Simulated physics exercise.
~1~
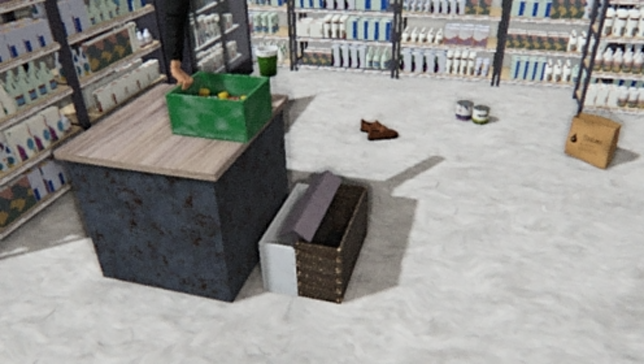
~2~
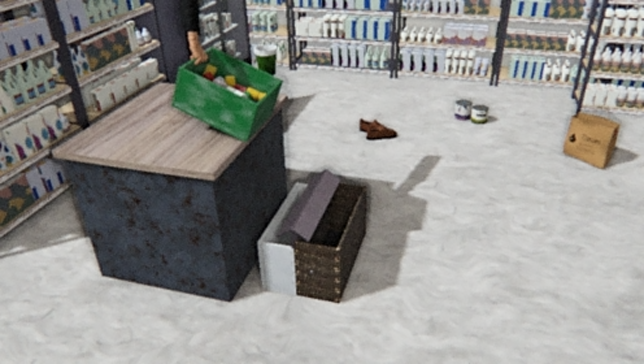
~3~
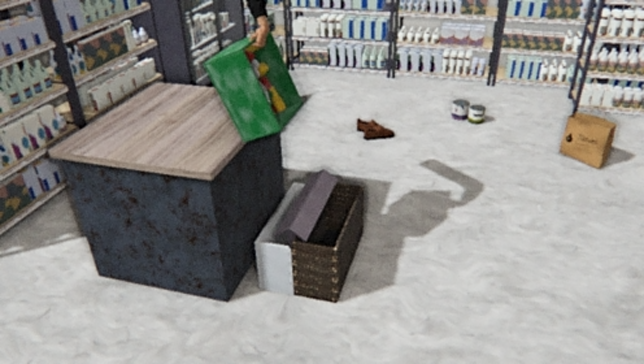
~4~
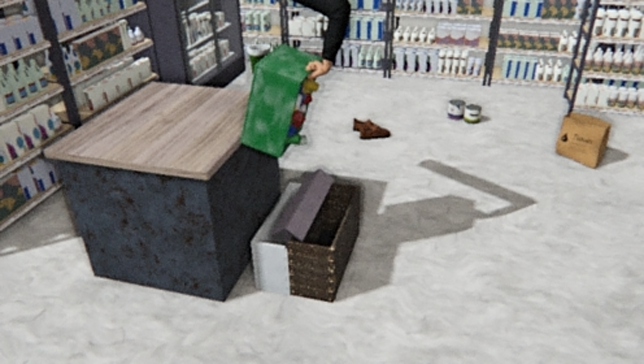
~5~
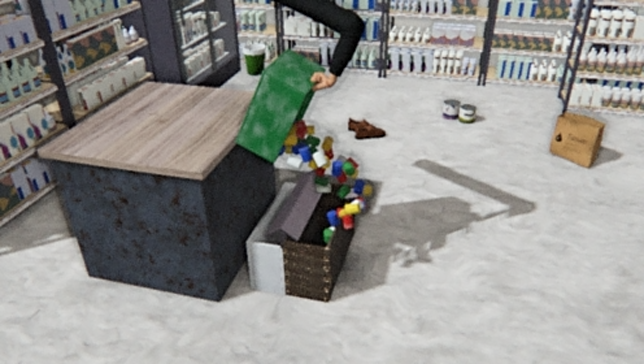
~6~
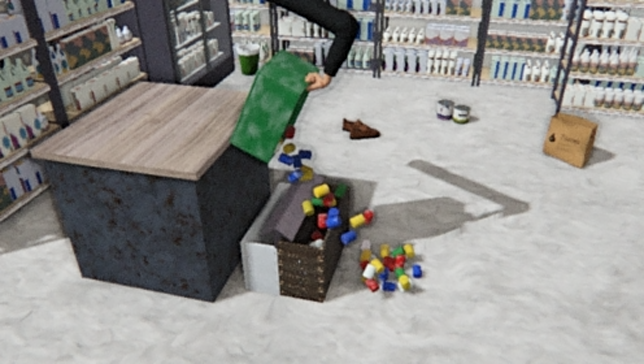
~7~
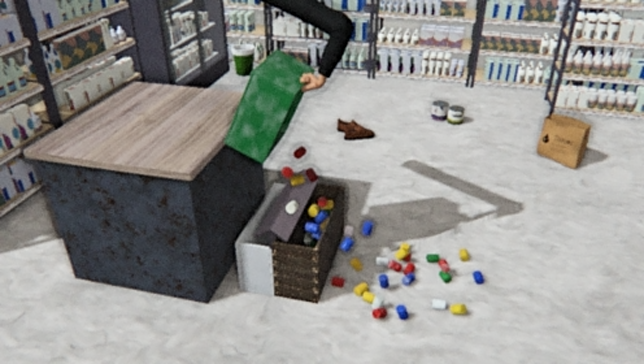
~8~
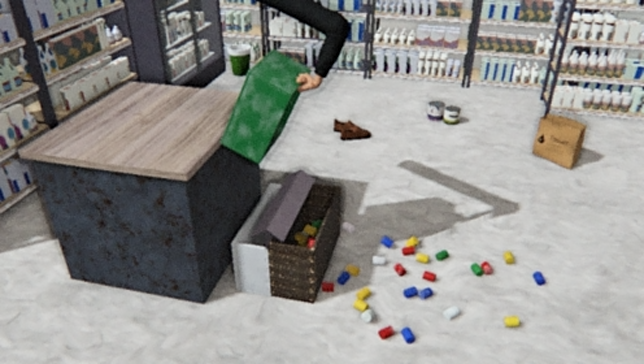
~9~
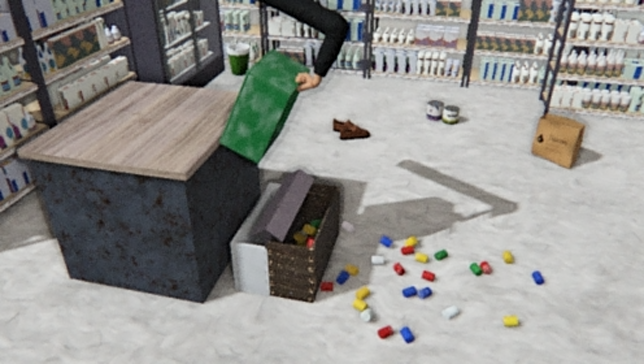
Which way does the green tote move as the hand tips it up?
The green tote moves to the right, tipping over the edge of the bench.
